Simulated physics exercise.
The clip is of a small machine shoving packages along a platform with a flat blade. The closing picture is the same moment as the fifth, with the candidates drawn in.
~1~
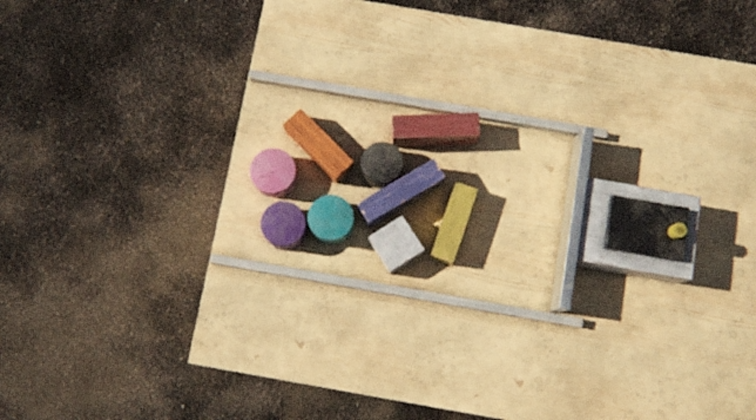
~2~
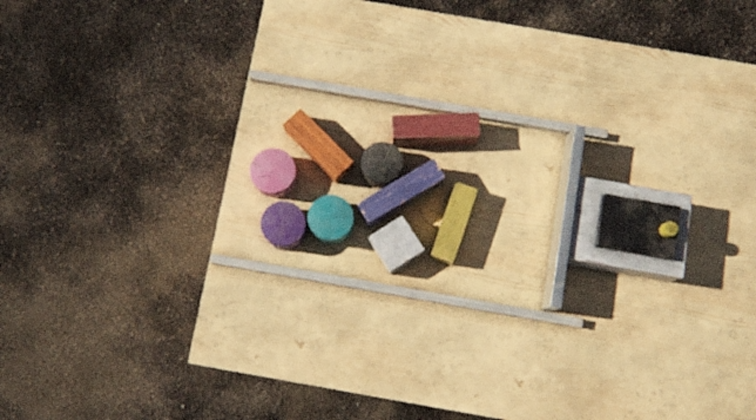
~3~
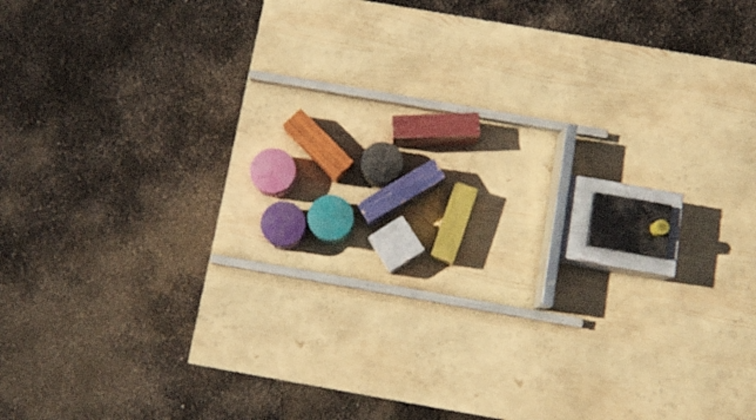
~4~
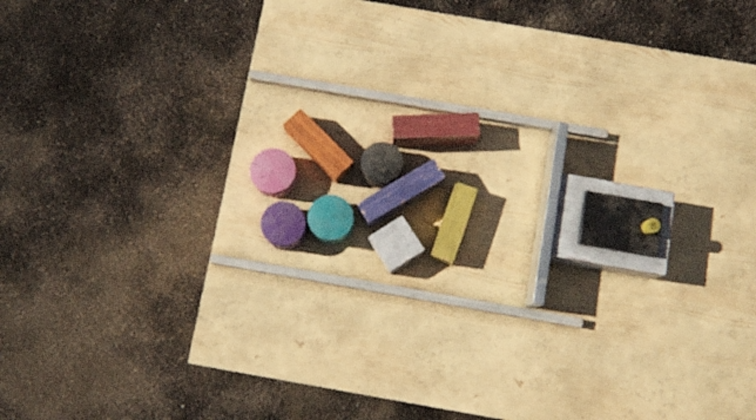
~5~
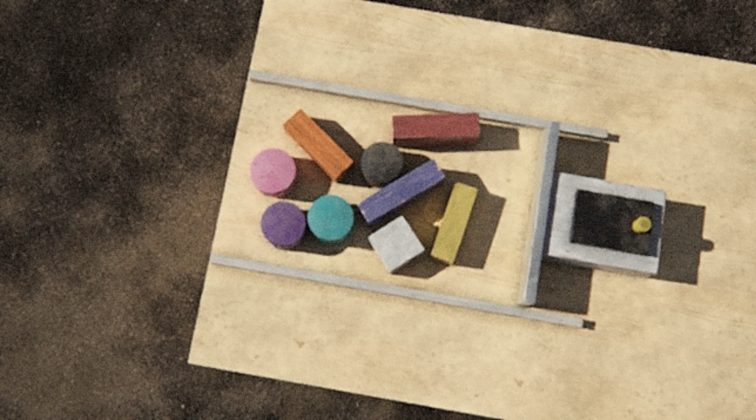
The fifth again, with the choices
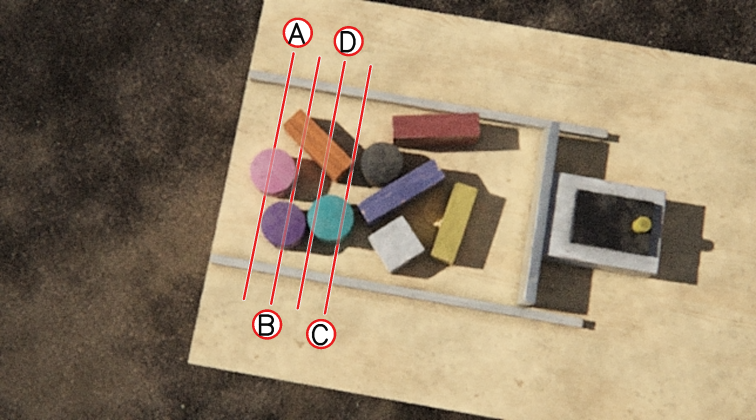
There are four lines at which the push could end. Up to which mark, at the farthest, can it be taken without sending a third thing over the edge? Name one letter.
The farthest such stop is D.
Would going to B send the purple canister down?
By then, yes.
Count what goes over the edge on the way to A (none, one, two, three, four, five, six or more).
Six or more.
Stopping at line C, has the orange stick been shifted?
Yes.
On the marked copy, A at (269, 173); B at (296, 178); C at (348, 187); D at (322, 182).
With D. Early on, robot (526, 207); red bar (422, 127); yellow bar (439, 222).
Further on, robot (445, 194); purple canister (255, 225); orange stick (299, 143).
At the end, robot (386, 184); pink canister over the edge; purple canister (220, 233); one fallen.
As for the rest, A drops seven; B drops three; C is within the limit but short.
